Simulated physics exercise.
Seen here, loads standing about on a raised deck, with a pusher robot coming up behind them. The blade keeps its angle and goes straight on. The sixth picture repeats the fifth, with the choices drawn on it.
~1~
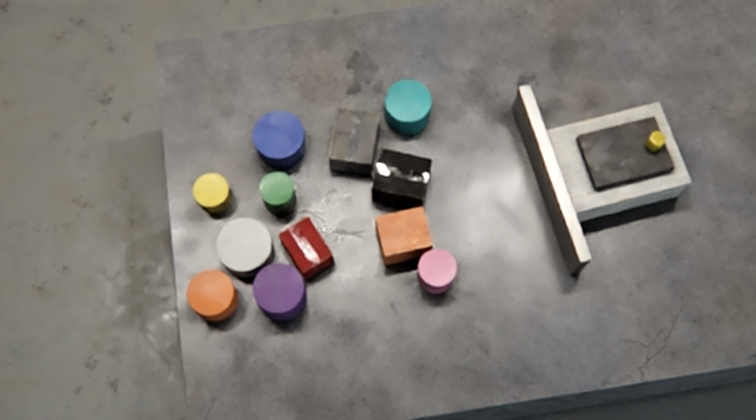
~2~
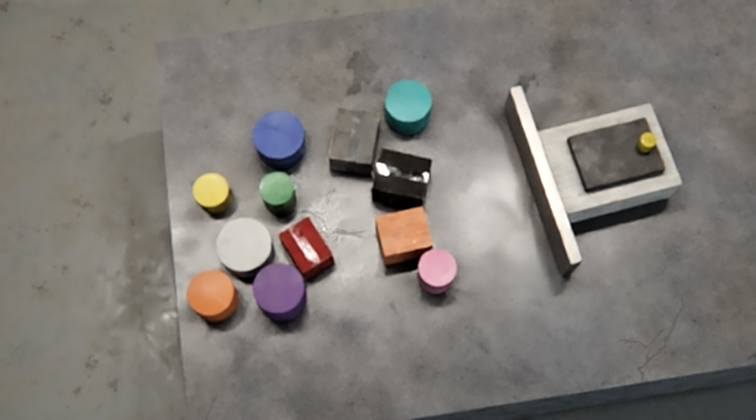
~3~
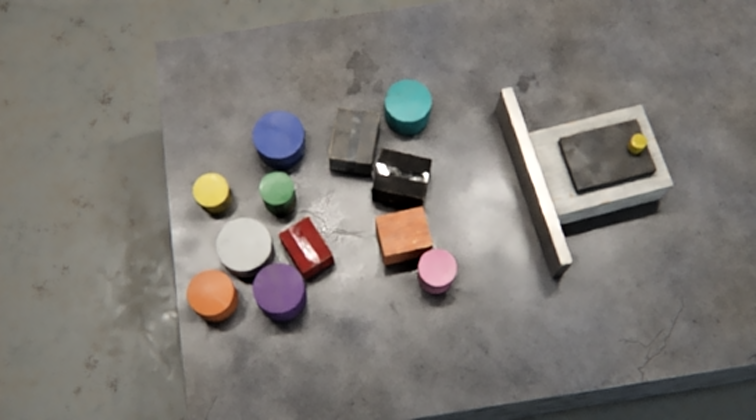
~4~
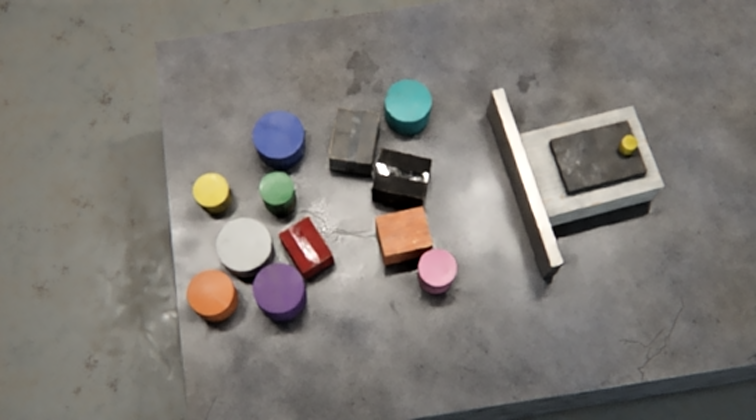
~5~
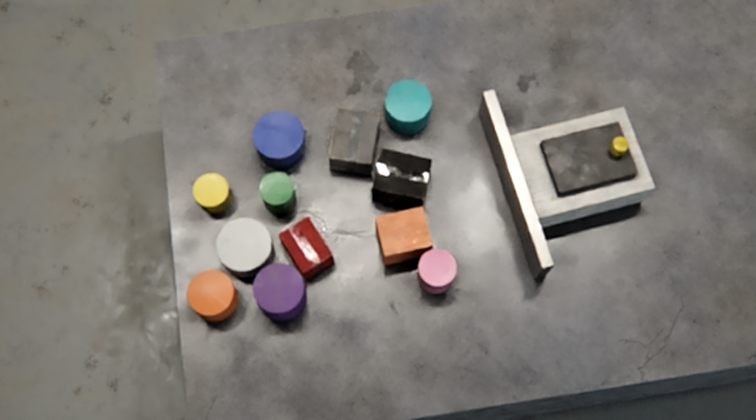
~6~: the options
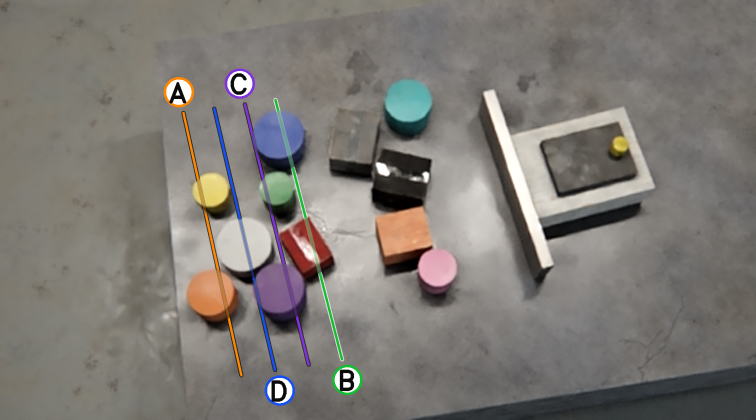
A pusher robot moves slowly left across a grey deck toward standing boxes and round containers.
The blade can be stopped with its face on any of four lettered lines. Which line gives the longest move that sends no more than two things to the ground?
No farther than C.
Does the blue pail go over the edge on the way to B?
No.
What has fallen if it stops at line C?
The white canister goes over.
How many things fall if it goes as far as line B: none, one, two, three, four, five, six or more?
In all, none.
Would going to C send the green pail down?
By then, no.
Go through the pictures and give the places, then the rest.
In the first picture, red box (307, 248); white canister (245, 248); turquoise canister (408, 108).
In the second picture, robot (610, 155); pink pail (437, 272).
In the third picture, robot (601, 157); yellow pail (213, 194).
In the fourth picture, robot (592, 158); orange crate (403, 237).
In the fifth picture, robot (583, 159); blue pail (280, 140); grey box (355, 141); purple canister (280, 292).
On the marked copy, A at (211, 238); B at (307, 224); C at (275, 228); D at (243, 233).
Taking C. A third of the way, robot (497, 172); turquoise canister (388, 99); pink pail (427, 274).
Two thirds of the way, robot (411, 184); white canister (228, 251); purple canister (266, 302).
When it is over, robot (343, 194); white canister over the edge; orange canister (183, 306); one fallen.
As for the rest, A drops six; B is within the limit but short; D drops four.
